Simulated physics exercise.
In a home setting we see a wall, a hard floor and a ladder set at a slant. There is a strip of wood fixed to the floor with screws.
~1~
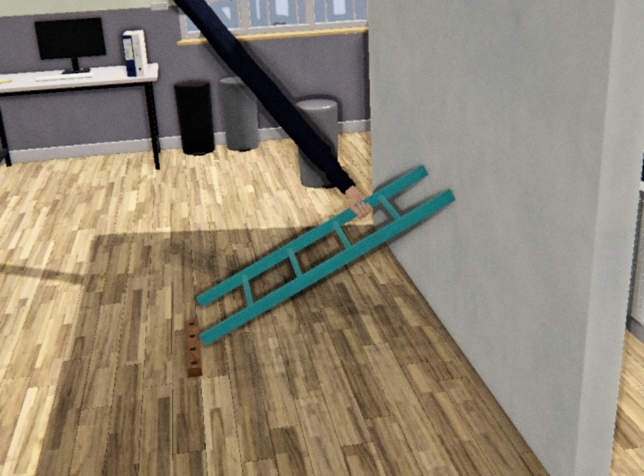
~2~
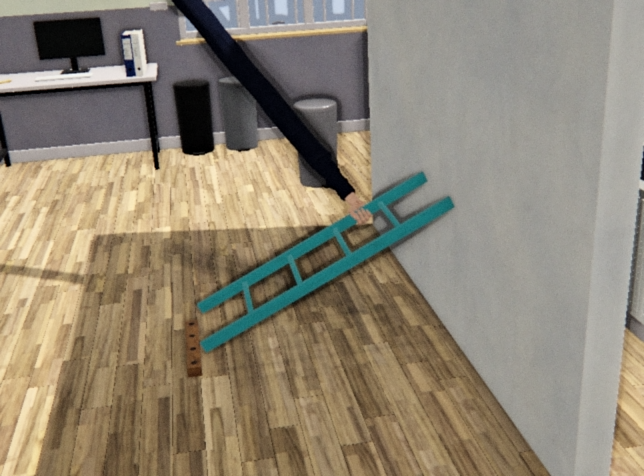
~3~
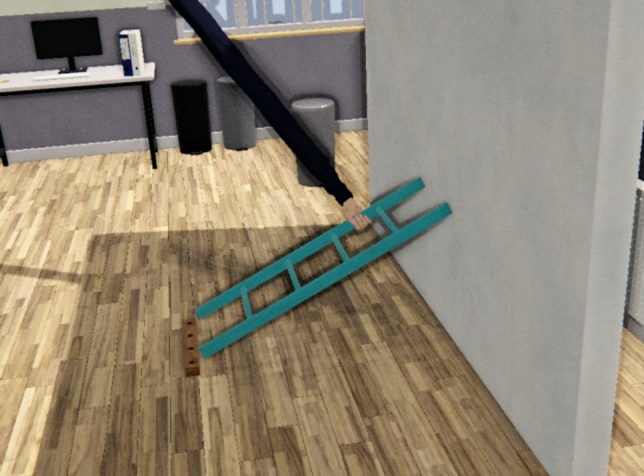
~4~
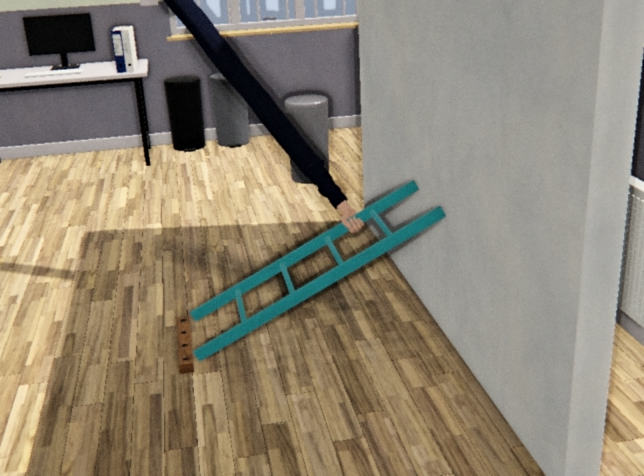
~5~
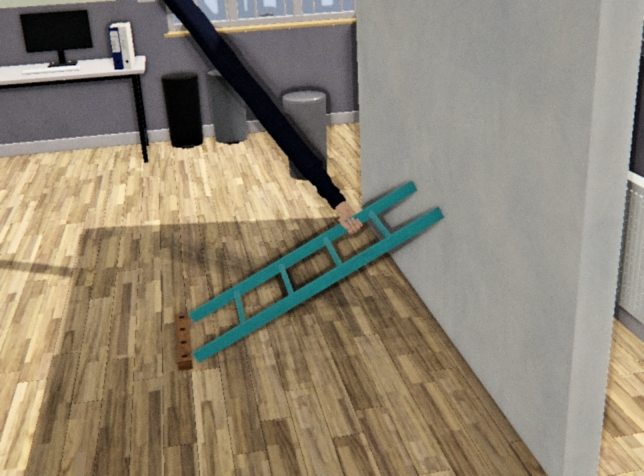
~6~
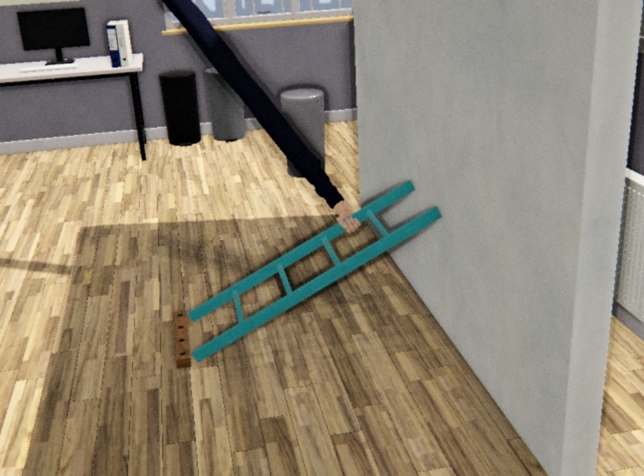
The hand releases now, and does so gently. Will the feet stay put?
Yes.
Then, 0.10 s on from there, turquoise ladder moving near (308, 269).
Then, 0.60 s on from there, turquoise ladder at rest near (308, 269).
In the end, the turquoise ladder stays up, near (308, 269).
